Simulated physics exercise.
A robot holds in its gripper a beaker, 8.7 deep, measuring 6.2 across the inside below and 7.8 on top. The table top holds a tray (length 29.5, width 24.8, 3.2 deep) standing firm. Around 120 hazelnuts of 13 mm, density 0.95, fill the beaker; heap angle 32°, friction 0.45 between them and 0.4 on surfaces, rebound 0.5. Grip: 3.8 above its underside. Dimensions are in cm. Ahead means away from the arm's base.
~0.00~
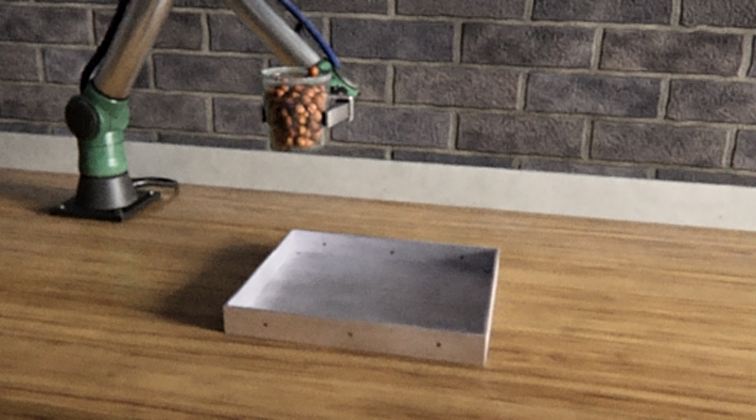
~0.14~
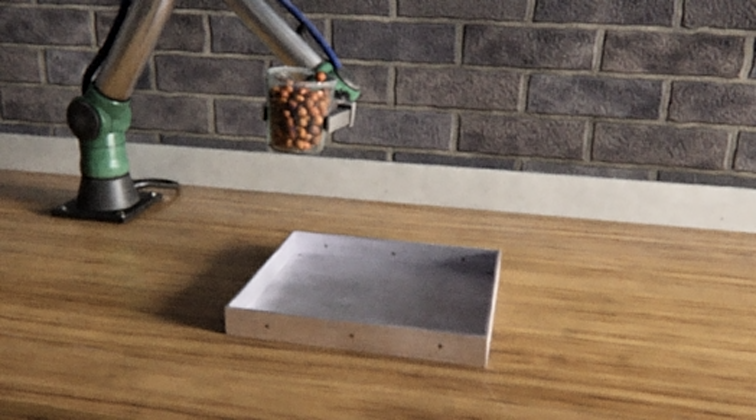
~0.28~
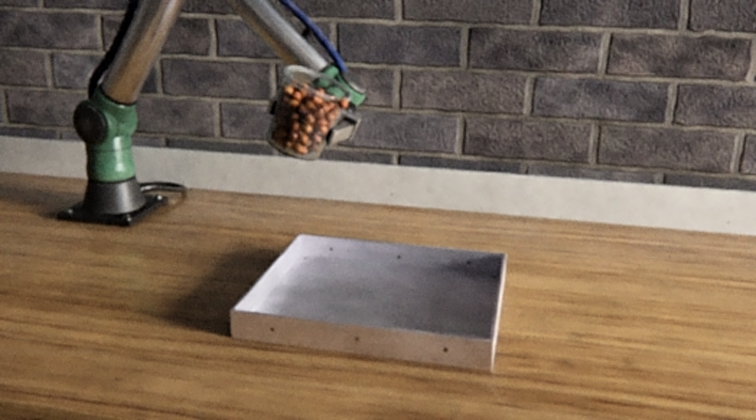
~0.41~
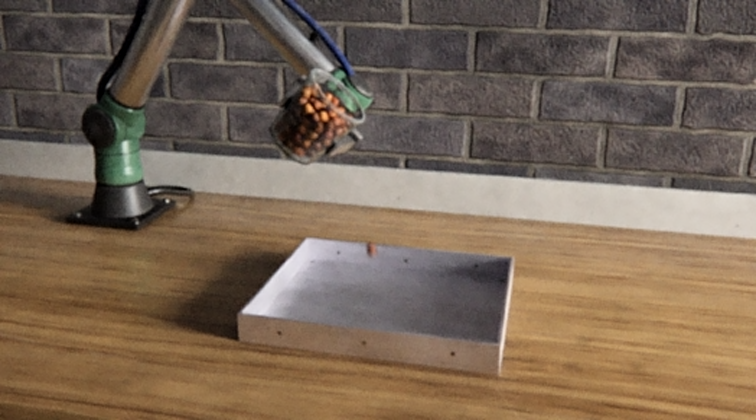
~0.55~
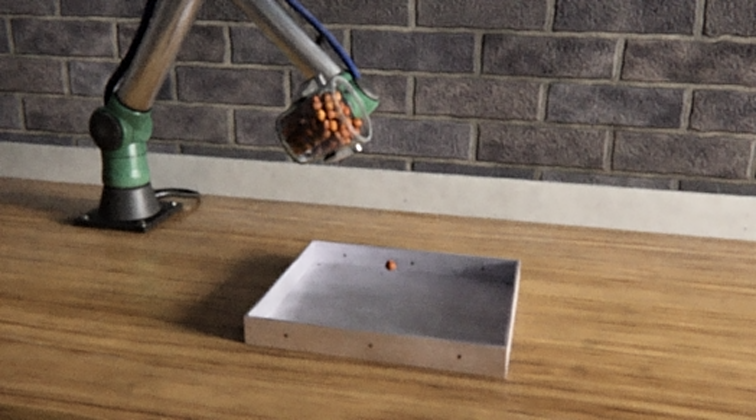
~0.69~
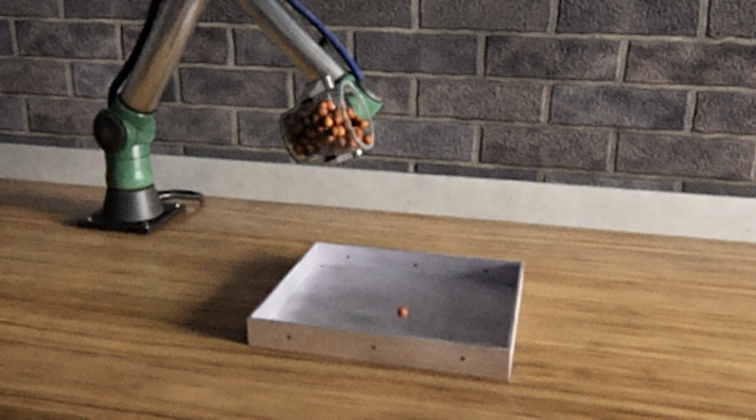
A robot arm tilts a clear beaker full of hazelnuts steadily forward above a white tray on a wooden table, and a single nut drops out, landing in the tray and rolling toward its near side.
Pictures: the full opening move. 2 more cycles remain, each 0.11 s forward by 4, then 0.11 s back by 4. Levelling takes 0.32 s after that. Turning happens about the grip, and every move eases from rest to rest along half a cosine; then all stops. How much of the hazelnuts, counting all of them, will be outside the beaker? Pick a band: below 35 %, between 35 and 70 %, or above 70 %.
The share falls between 35 and 70 %.
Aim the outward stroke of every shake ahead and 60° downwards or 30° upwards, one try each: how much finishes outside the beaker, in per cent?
First try about 10 %, second try about 70 %.
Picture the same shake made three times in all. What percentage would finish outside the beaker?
60 per cent or so.
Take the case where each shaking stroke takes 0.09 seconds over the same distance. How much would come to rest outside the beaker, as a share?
Roughly 55 percent would.
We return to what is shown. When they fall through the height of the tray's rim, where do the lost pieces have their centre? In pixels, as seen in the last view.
Estimated centre near (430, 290) in pixels.
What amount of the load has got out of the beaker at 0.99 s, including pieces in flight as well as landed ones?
Share gone: Around 35 %.
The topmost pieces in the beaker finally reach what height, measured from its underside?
5.5 cm.
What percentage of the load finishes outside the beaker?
I'd guess near 50 per cent.
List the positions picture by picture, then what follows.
The first frame shows the beaker middle at (296, 111), level; upper third of the load around (297, 95), from x 270 to 320, top at y 70; 115 in the beaker.
The second frame shows the beaker middle at (298, 113), tilted 6° forward; upper third of the load around (300, 96), from x 275 to 325, top at y 75.
The third frame shows the beaker middle at (305, 116), tilted 23° forward; upper third of the load around (304, 103), from x 275 to 340, top at y 85; 114 in the beaker, 1 in flight or on a rim.
The fourth frame shows the beaker middle at (314, 121), tilted 44° forward; upper third of the load around (313, 107), from x 280 to 370, top at y 90; 114 in the beaker, 1 in flight or on a rim.
The fifth frame shows the beaker middle at (321, 125), tilted 61° forward; upper third of the load around (321, 113), from x 285 to 390, top at y 95; 114 in the beaker, 1 in the tray.
The sixth frame shows the beaker middle at (324, 127), tilted 67° forward; upper third of the load around (324, 117), from x 290 to 400, top at y 105; 114 in the beaker, 1 in the tray.
After 0.99 s, tilted 67° forward, highest piece 25 above the table; 76 in the beaker, 5 in the tray, 34 in flight or on a rim.
After 1.30 s, tilted 31° forward, highest piece 27 above the table; 57 in the beaker, 55 in the tray, 1 on the table or floor, 2 in flight or on a rim.
After 1.65 s, level, highest piece 26 above the table; 58 in the tray, 56 in the beaker, 1 on the table or floor.
After 2.70 s, level, highest piece 25 above the table; 58 in the tray, 56 in the beaker, 1 on the table or floor.
In the end, 58 in the tray, 56 in the beaker, 1 on the table or floor. That is 51 % outside the beaker.
